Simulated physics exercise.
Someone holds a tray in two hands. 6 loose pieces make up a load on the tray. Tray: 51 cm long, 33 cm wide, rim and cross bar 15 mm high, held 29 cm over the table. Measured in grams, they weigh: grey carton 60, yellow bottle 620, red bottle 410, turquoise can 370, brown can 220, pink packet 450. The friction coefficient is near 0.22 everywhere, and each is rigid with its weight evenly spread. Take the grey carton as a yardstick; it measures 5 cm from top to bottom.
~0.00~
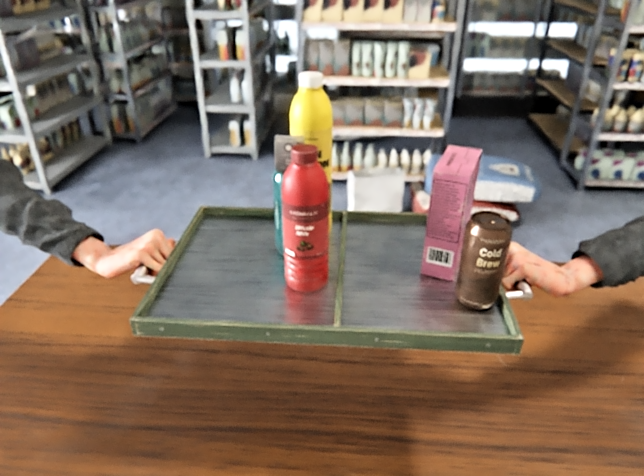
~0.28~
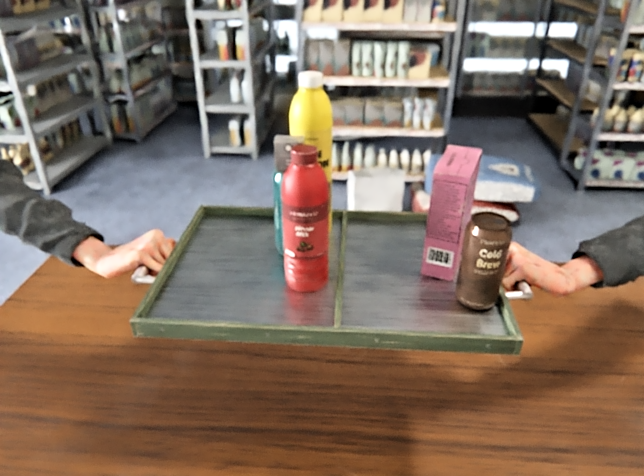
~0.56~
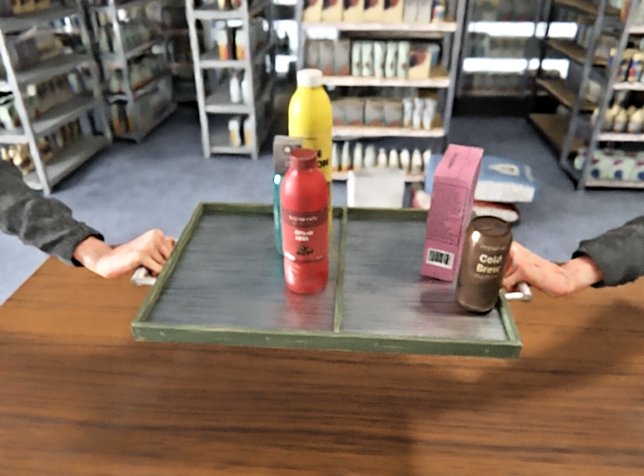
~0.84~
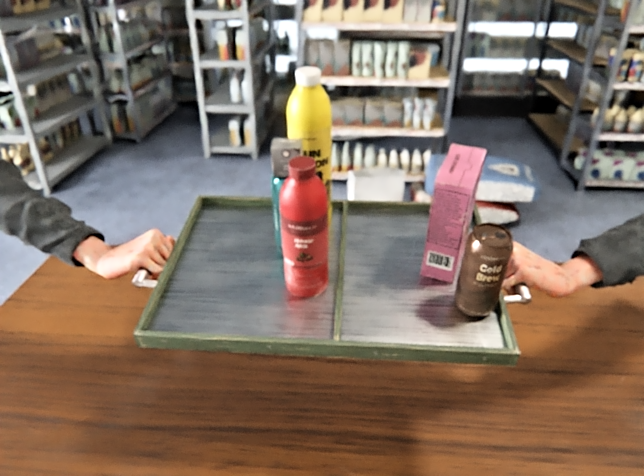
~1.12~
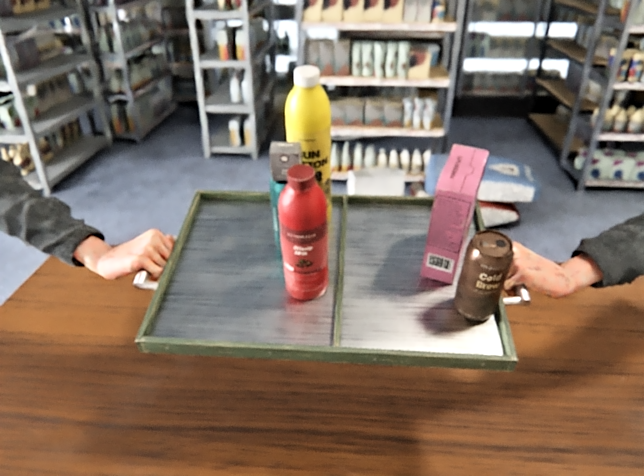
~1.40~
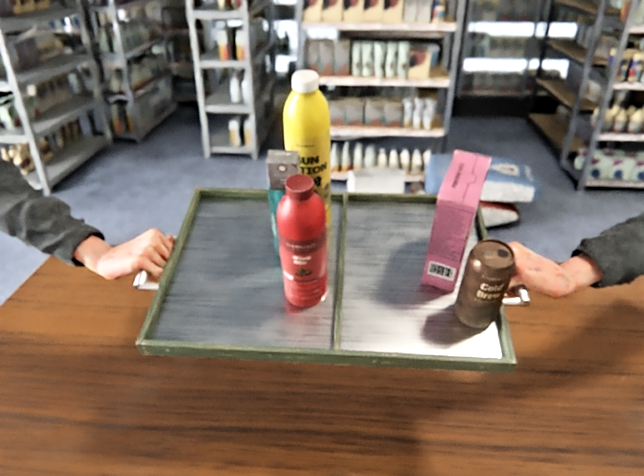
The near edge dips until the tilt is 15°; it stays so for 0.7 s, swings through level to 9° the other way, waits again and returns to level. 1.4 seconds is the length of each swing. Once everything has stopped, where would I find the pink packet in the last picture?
I would say around (452, 258) in that picture.
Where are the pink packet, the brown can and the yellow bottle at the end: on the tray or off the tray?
Once it all settles, the pink packet stays on its surface, the brown can stays on its surface and the yellow bottle leaves its surface.
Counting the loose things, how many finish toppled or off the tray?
I make it 4.
Around 2.10 s, tray at 15°, near edge down; grey carton and red bottle now off the tray; pink packet shifted 13 cm near (451, 283); yellow bottle tipped 3° against what carries it.
Around 2.70 s, tray at 9°, near edge down; yellow bottle and turquoise can now off the tray; pink packet shifted 13 cm near (452, 273); brown can shifted 6 cm.
Around 3.30 s, tray at 7°, far edge down; pink packet shifted 13 cm near (452, 246); brown can shifted 6 cm.
Finally (6.2 s), off the tray, grey carton, yellow bottle, red bottle and turquoise can; not toppled but over 5 cm from the start, brown can and pink packet. In the last view, pink packet near (452, 257).
